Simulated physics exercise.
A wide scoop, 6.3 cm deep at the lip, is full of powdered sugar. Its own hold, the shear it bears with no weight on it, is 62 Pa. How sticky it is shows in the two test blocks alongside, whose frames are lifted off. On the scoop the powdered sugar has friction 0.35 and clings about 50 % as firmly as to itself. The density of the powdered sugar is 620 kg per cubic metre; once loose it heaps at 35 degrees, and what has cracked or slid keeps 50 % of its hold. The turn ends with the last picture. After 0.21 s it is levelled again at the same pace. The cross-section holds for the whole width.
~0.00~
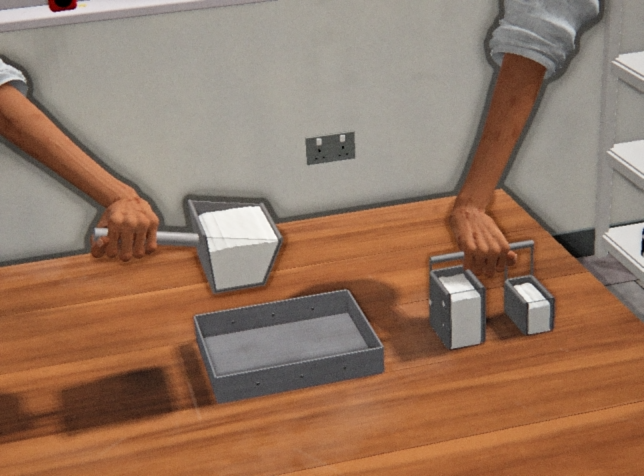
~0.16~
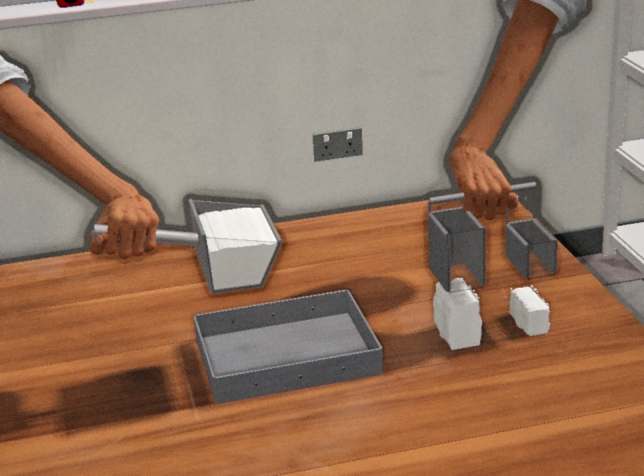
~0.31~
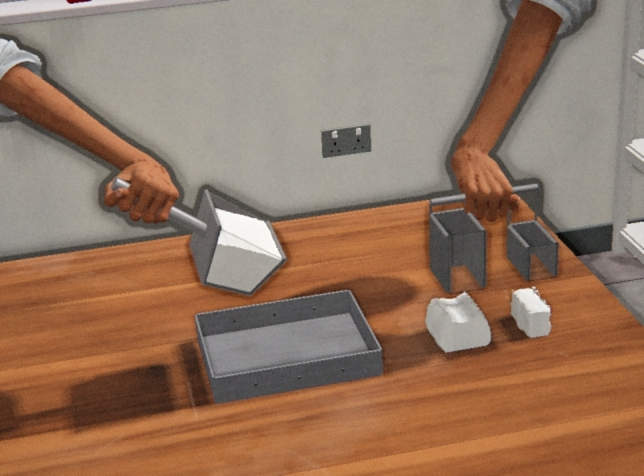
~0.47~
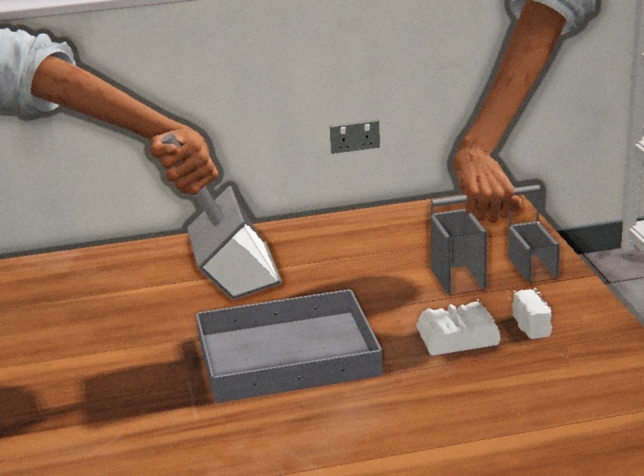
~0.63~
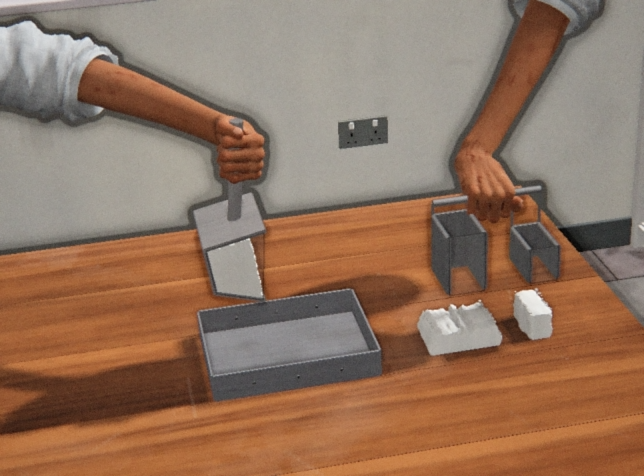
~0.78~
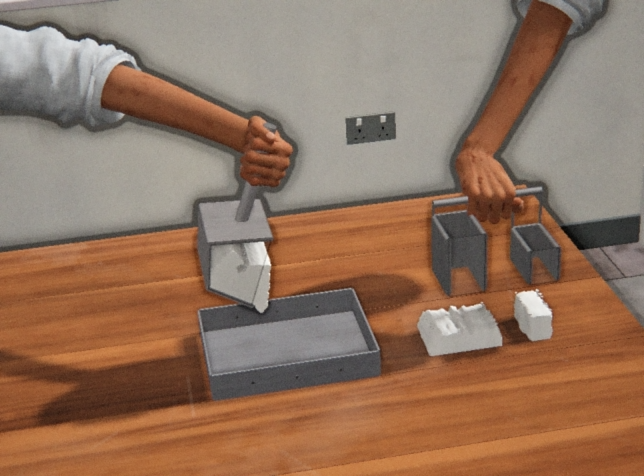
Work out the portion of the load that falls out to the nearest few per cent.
About 100 %.
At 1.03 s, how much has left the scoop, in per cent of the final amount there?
Some 80 per cent.
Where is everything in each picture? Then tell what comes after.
Lip at (279, 239), tilt 0 degrees; top of the powdered sugar at (245, 245); blocks stand 8.6 cm, 4.7 cm (left to right), in the first frame.
Lip at (278, 241), tilt 2 degrees; top of the powdered sugar at (224, 249); blocks stand 8.0 cm, 4.7 cm (left to right), in the second frame.
Lip at (284, 258), tilt 24 degrees; top of the powdered sugar at (218, 245); blocks stand 5.6 cm, 4.7 cm (left to right), in the third frame.
Lip at (280, 280), tilt 54 degrees; top of the powdered sugar at (232, 240); blocks stand 4.0 cm, 4.7 cm (left to right), in the fourth frame.
Lip at (264, 298), tilt 83 degrees; top of the powdered sugar at (246, 241); blocks stand 3.9 cm, 4.7 cm (left to right), in the fifth frame.
Lip at (253, 304), tilt 97 degrees; top of the powdered sugar at (231, 252); blocks stand 3.9 cm, 4.7 cm (left to right), in the sixth frame.
After 1.03 s, the scoop is at 96 degrees and 78 % has left it.
After 1.31 s, the scoop is at 53 degrees and 100 % has left it.
After 1.60 s, the scoop is at 3 degrees and 100 % has left it.
After 1.88 s, the scoop is at 0 degrees and 100 % has left it.
After 1.98 s, at the end, the scoop is at 0 degrees and 100 % has left it.
